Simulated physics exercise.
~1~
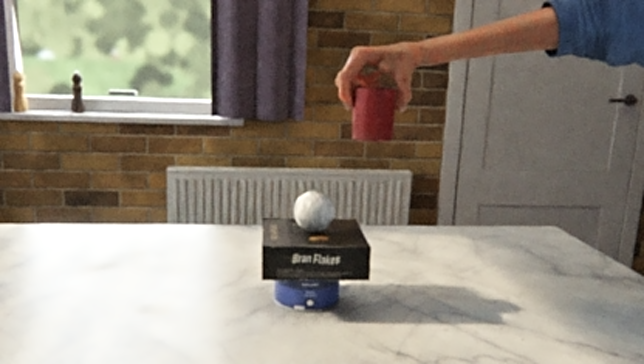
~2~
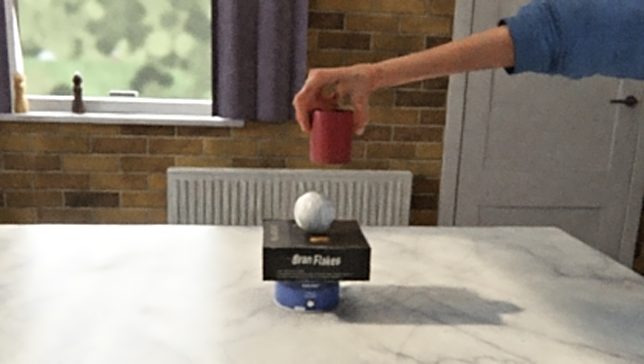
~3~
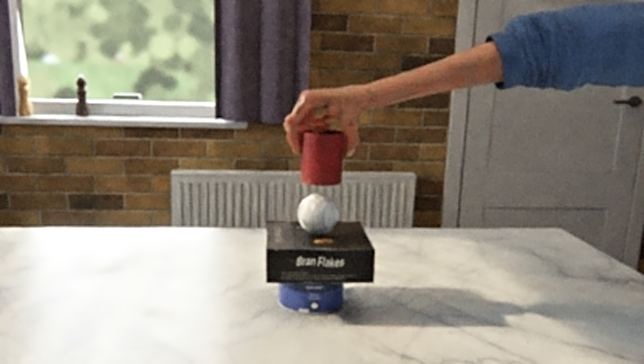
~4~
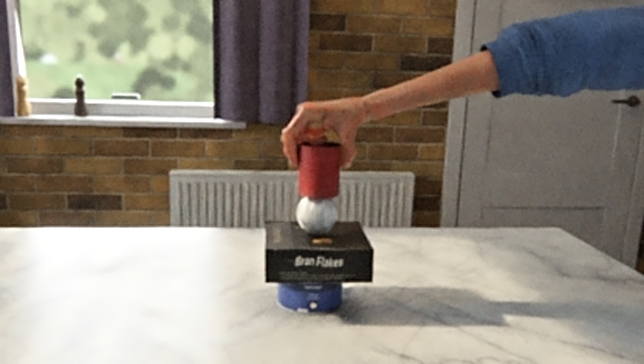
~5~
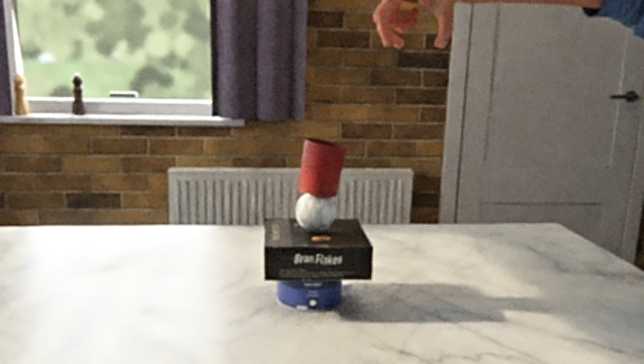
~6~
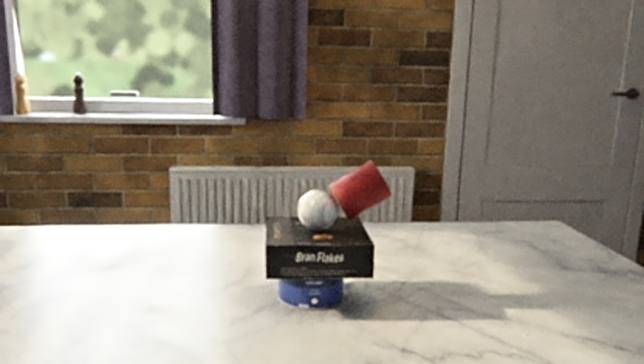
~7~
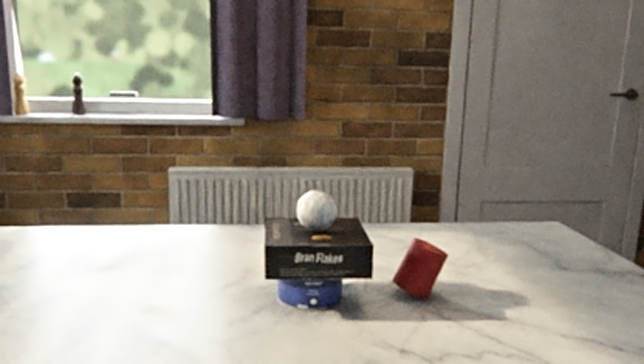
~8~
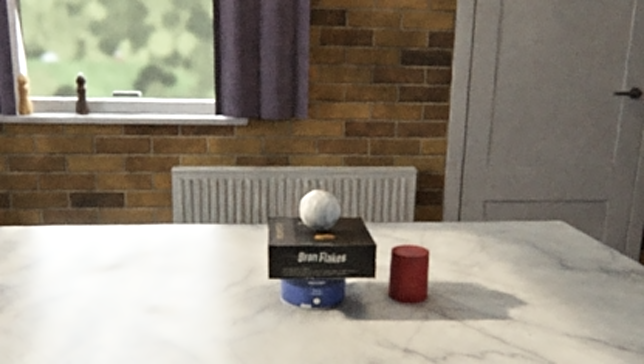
On a marble table, a hand releases a red cup atop a ball; it falls right.
